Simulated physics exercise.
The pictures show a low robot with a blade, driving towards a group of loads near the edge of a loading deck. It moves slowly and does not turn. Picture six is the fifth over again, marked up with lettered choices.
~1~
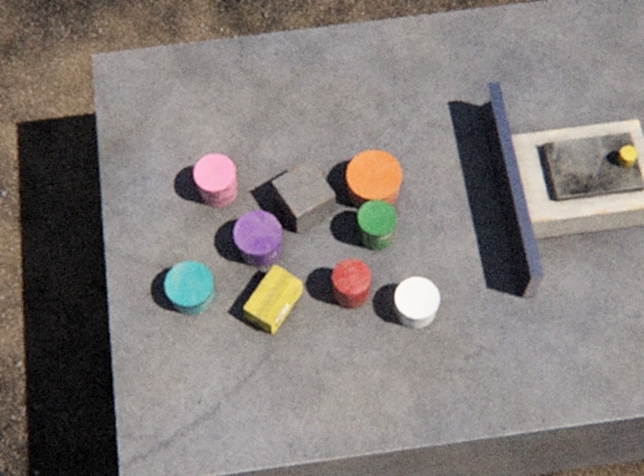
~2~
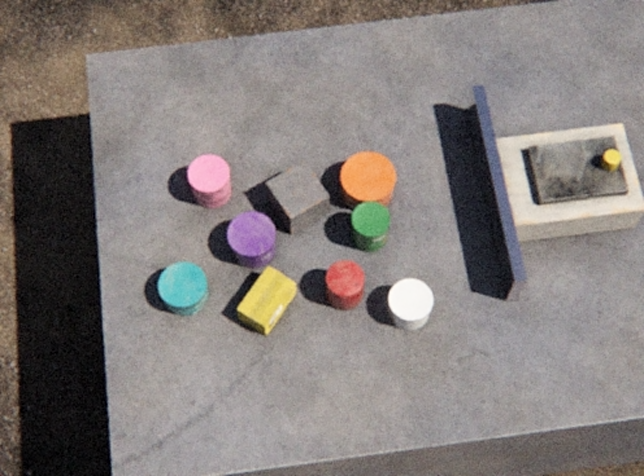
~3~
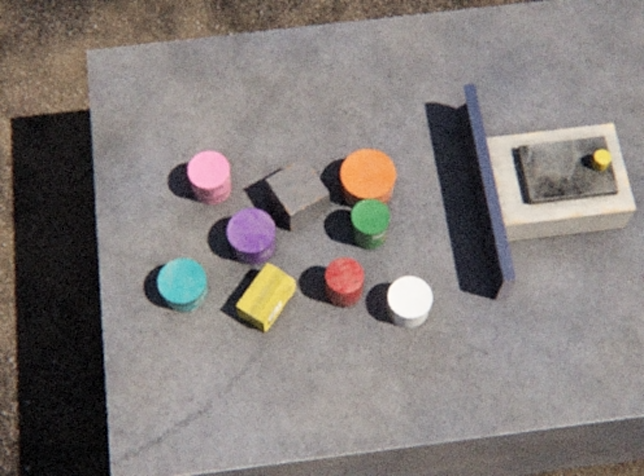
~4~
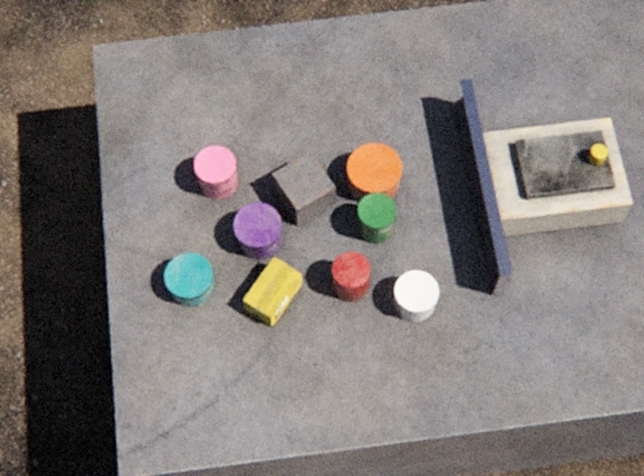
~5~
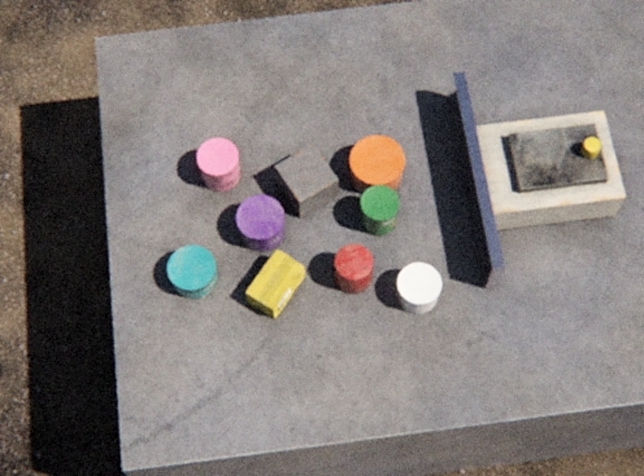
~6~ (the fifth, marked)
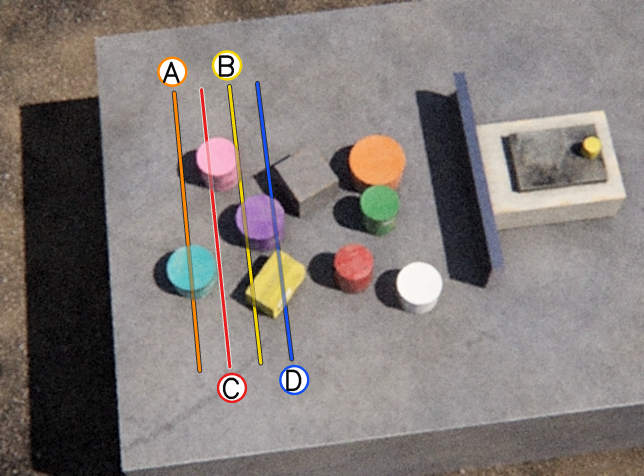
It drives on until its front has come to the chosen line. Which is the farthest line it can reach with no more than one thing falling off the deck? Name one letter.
As far as mark A.
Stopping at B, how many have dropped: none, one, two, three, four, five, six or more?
By then, none.
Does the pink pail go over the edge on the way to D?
No.
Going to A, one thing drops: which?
The turquoise pail.
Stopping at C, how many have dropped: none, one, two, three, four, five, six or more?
The count is none.
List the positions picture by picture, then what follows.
Pink pail (217, 182); yellow parcel (274, 300); green pail (377, 226), in the first picture.
Robot (571, 170); turquoise pail (184, 290), in the second picture.
Robot (560, 170); orange pail (368, 180), in the third picture.
Robot (557, 165); white pail (416, 297), in the fourth picture.
Robot (551, 158); pink pail (220, 166); yellow parcel (276, 285); green pail (379, 211), in the fifth picture.
On the copy, A at (186, 225); B at (244, 218); C at (215, 221); D at (274, 214).
On A. First, robot (446, 171); white pail (360, 298); purple pail (253, 228).
Then, robot (342, 183); turquoise pail (150, 305); purple pail (178, 265).
Finally, robot (260, 193); turquoise pail over the edge; grey crate (113, 231); one fallen.
By contrast, B is within the limit but short; C is within the limit but short; D is within the limit but short.
